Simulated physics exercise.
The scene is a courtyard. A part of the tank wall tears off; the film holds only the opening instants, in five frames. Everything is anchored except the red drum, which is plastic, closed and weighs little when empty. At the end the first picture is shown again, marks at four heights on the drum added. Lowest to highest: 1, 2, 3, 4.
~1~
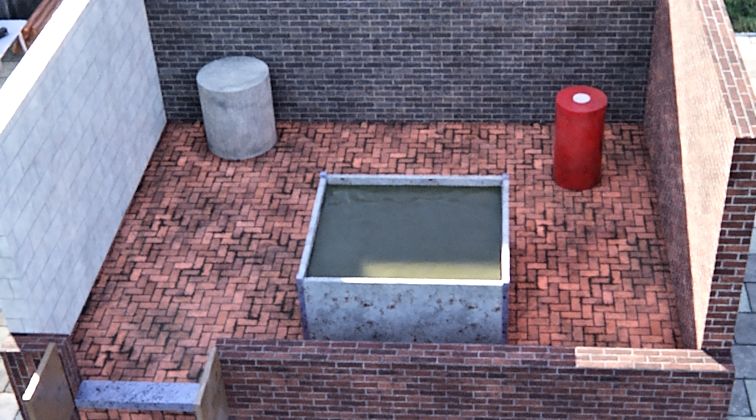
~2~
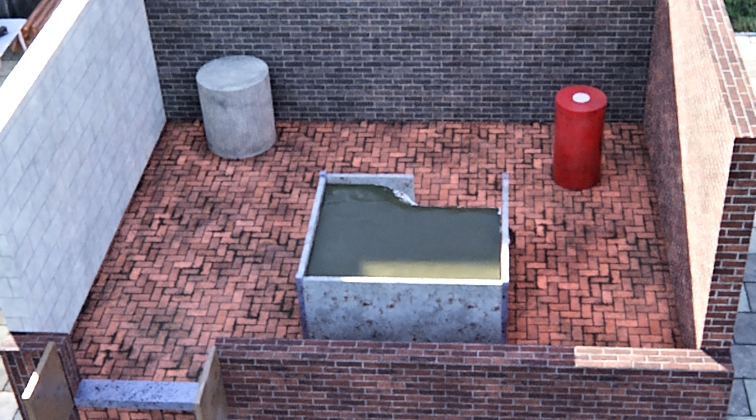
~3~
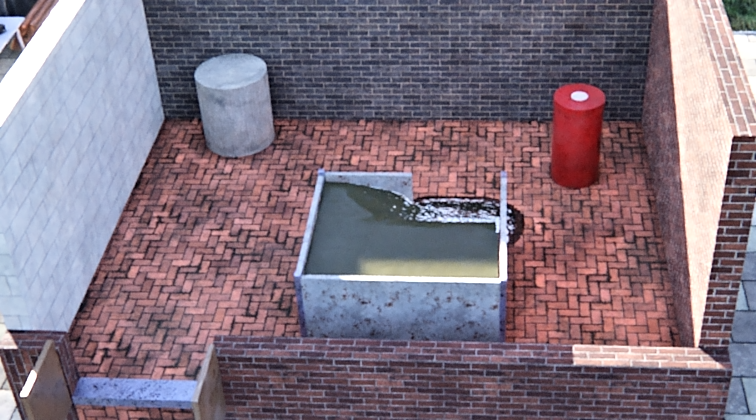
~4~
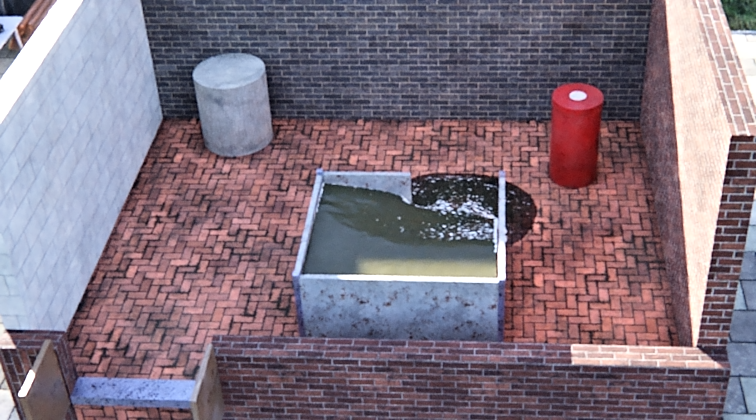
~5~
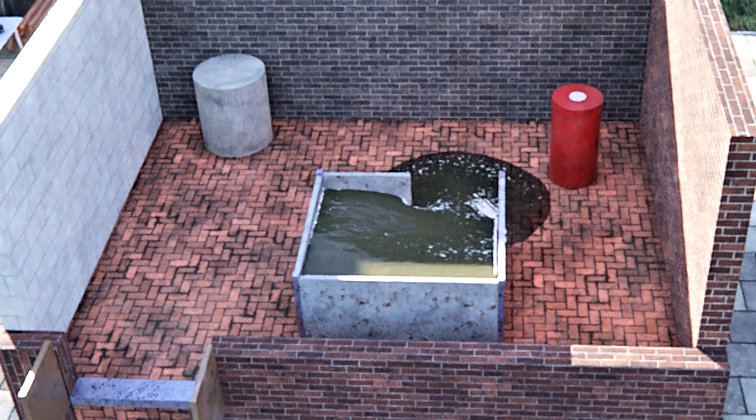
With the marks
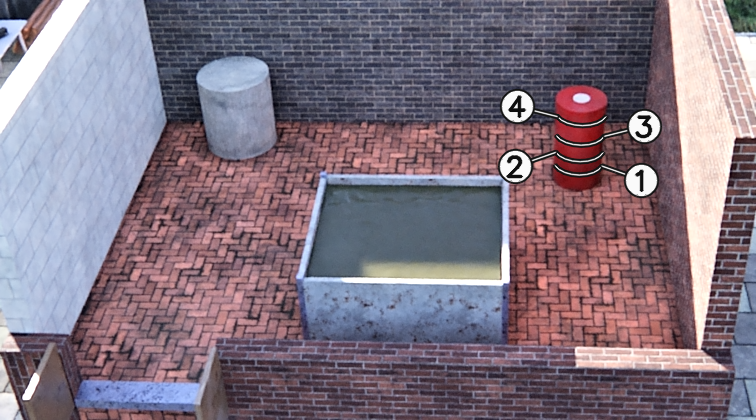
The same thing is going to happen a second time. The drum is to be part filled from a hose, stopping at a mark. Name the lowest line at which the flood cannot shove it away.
2.
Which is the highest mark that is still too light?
That is mark 1.
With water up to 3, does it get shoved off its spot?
No, not at all.
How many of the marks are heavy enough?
Three of the four.
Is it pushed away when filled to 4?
No.
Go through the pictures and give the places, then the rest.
The first frame shows lid of the red drum at (581, 99); tank full, its middle at (409, 233); open gate at (144, 340).
In the second frame, water covers 2 % of the ground, mostly out of sight from here.
In the third frame, water covers 4 % of the ground, mostly out of sight from here.
In the fourth frame, water covers 7 % of the ground, mostly out of sight from here.
The fifth frame shows lid of the red drum at (578, 97); 11 % of the ground wet, in view closest to the drum at (530, 180).
On the marked copy, 1 at (579, 175); 2 at (580, 161); 3 at (581, 145); 4 at (582, 125); from the bottom up 1, 2, 3, 4.
If 1 is chosen, it is pushed about its own width away.
If 2 is chosen, it shifts by a finger or two and stays.
If 3 is chosen, it does not move.
If 4 is chosen, it does not move.
